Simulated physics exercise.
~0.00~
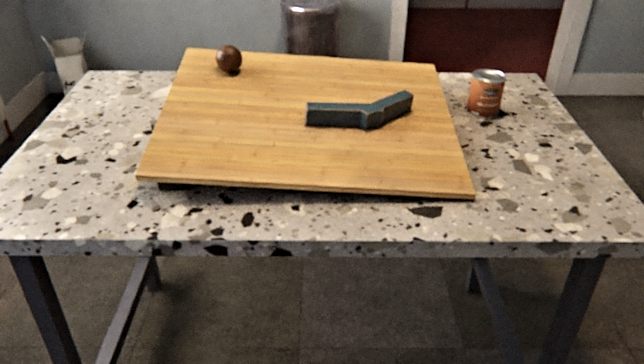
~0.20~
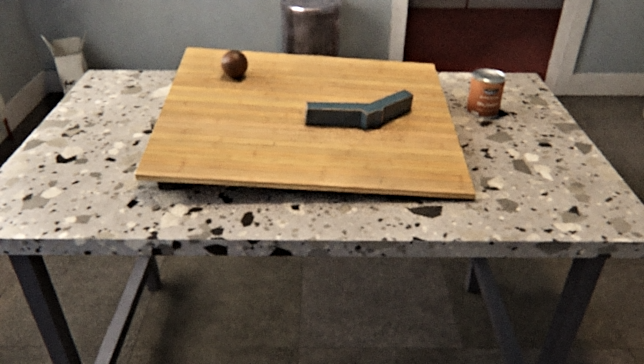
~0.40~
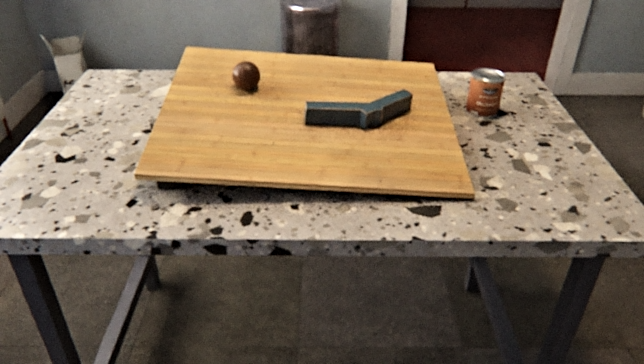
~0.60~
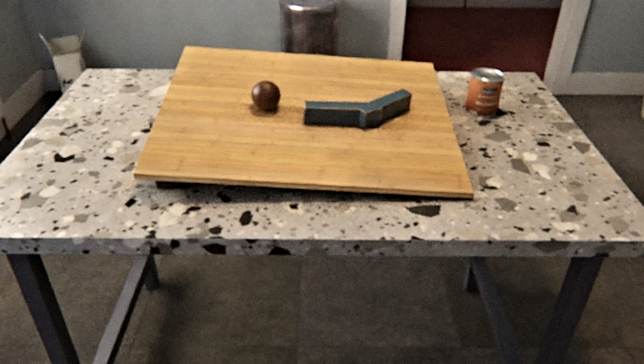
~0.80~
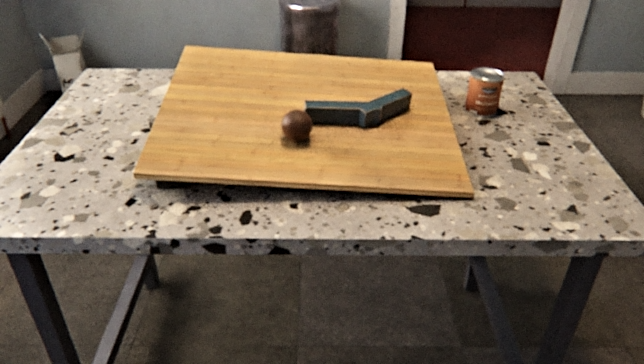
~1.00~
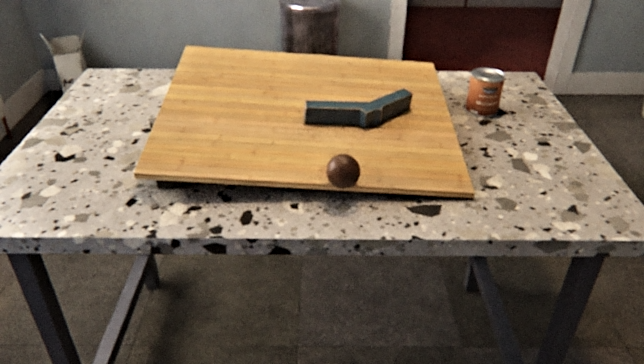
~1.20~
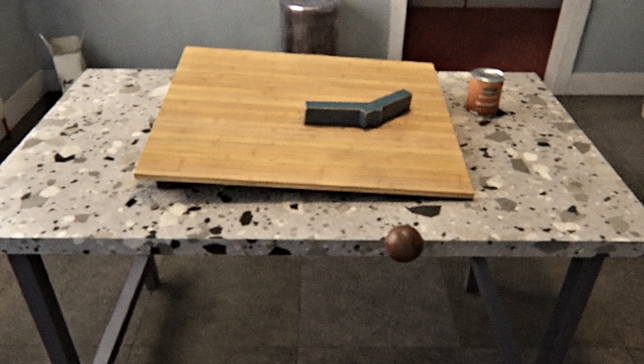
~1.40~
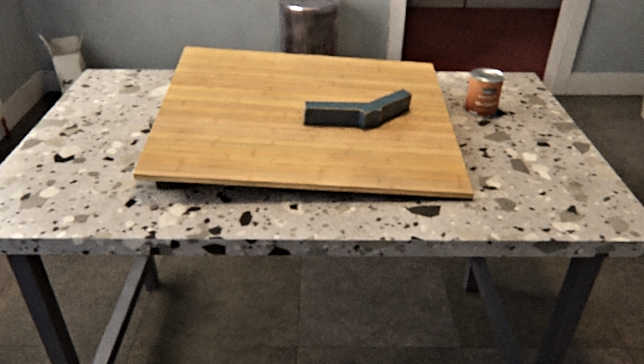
Brown ball rolling down a tilted wooden board past a dark angled block, dropping over the near edge and out of view.
